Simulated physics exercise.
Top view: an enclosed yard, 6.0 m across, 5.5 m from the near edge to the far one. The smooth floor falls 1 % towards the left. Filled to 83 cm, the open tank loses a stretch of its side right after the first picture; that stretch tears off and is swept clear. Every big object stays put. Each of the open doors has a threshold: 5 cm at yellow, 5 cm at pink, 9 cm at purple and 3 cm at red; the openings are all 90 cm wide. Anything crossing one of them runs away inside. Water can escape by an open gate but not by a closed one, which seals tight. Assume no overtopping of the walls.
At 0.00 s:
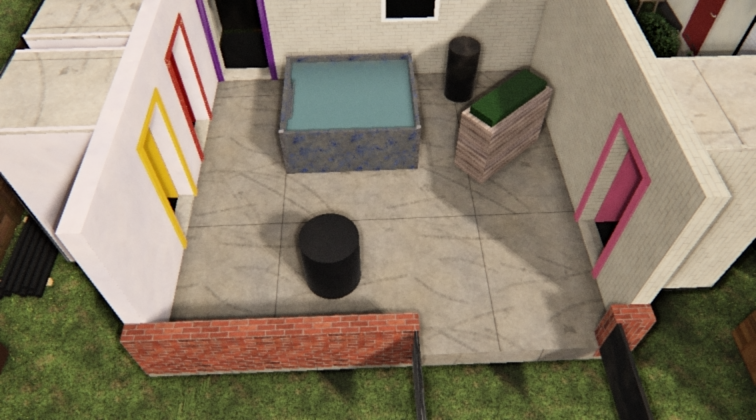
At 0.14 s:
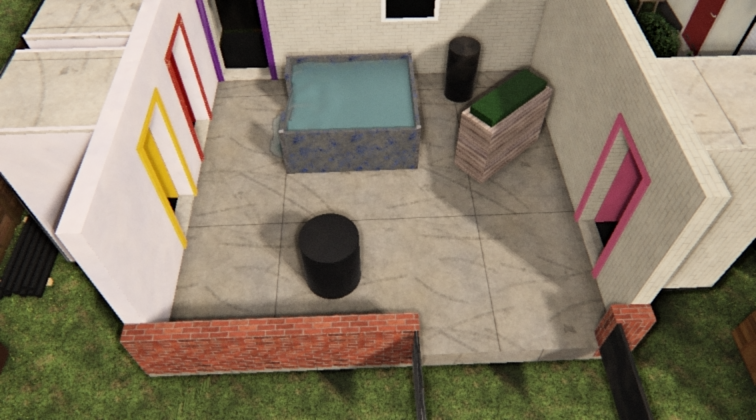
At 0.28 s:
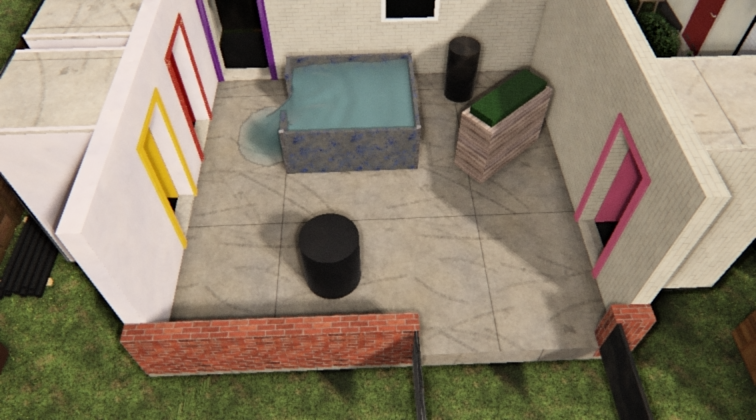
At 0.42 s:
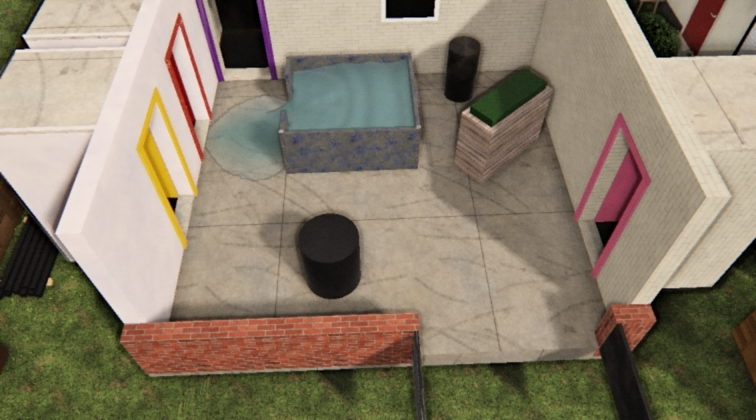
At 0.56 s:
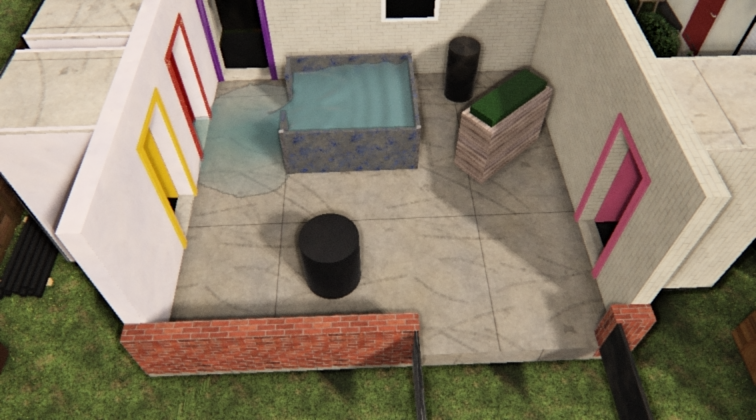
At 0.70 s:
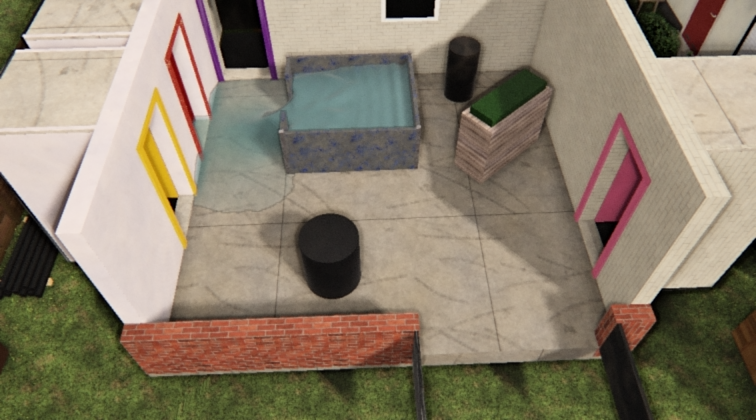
A paved yard enclosed by pale walls and a low red brick wall in front is seen from high above, with grass outside. A blue-grey open tank of water stands at the back, near black cylinders, a brick planter topped with green, and yellow, red, purple and pink doorways. The tank's left side opens and water pours out, spreading across the floor to the left wall while the tank's level drops and the camera stays still.
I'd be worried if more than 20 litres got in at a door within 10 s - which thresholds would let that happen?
Door by door: The yellow door would; the pink door would not; the purple door would; the red door would.
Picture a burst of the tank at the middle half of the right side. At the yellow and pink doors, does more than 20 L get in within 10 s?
Checking each door against the limit: Yellow does not exceed it, pink does not exceed it.
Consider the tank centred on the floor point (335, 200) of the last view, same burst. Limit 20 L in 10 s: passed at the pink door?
Pink: Within limit.
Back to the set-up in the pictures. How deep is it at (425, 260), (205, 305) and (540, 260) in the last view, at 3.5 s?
Depth readings in turn - 0, 8, 0 cm.
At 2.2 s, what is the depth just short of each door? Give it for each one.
Yellow 11 cm, pink 0 cm, purple 22 cm, red 18 cm.
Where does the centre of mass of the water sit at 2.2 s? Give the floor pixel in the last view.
The water's centre is around (313, 139).
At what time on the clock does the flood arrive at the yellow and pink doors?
Yellow = 0.8 s, pink = 6.0 s.
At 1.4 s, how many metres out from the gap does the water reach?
3.6 m.
After 1.4 s water covers 20 % of the floor and is deepest (50 cm) near (218, 84); yellow door 14 cm at the sill, 6 L in, pink door not reached, purple door 24 cm at the sill, 19 L in, red door 17 cm at the sill, 267 L in.
After 2.2 s water covers 30 % of the floor and is deepest (36 cm) near (218, 84); yellow door 11 cm at the sill, 28 L in, pink door not reached, purple door 22 cm at the sill, 94 L in, red door 18 cm at the sill, 517 L in.
After 3.5 s water covers 40 % of the floor and is deepest (26 cm) near (212, 116); yellow door 9 cm at the sill, 45 L in, pink door not reached, purple door 16 cm at the sill, 166 L in, red door 18 cm at the sill, 772 L in.
After 6.0 s water covers 65 % of the floor and is deepest (16 cm) near (209, 130); yellow door 6 cm at the sill, 57 L in, pink door 2 cm at the sill, 0 L in, purple door 11 cm at the sill, 221 L in, red door 15 cm at the sill, 1078 L in.
After 10.0 s water covers 95 % of the floor and is deepest (11 cm) near (207, 137); yellow door 4 cm at the sill, 59 L in, pink door 2 cm at the sill, 0 L in, purple door 7 cm at the sill, 232 L in, red door 11 cm at the sill, 1289 L in.
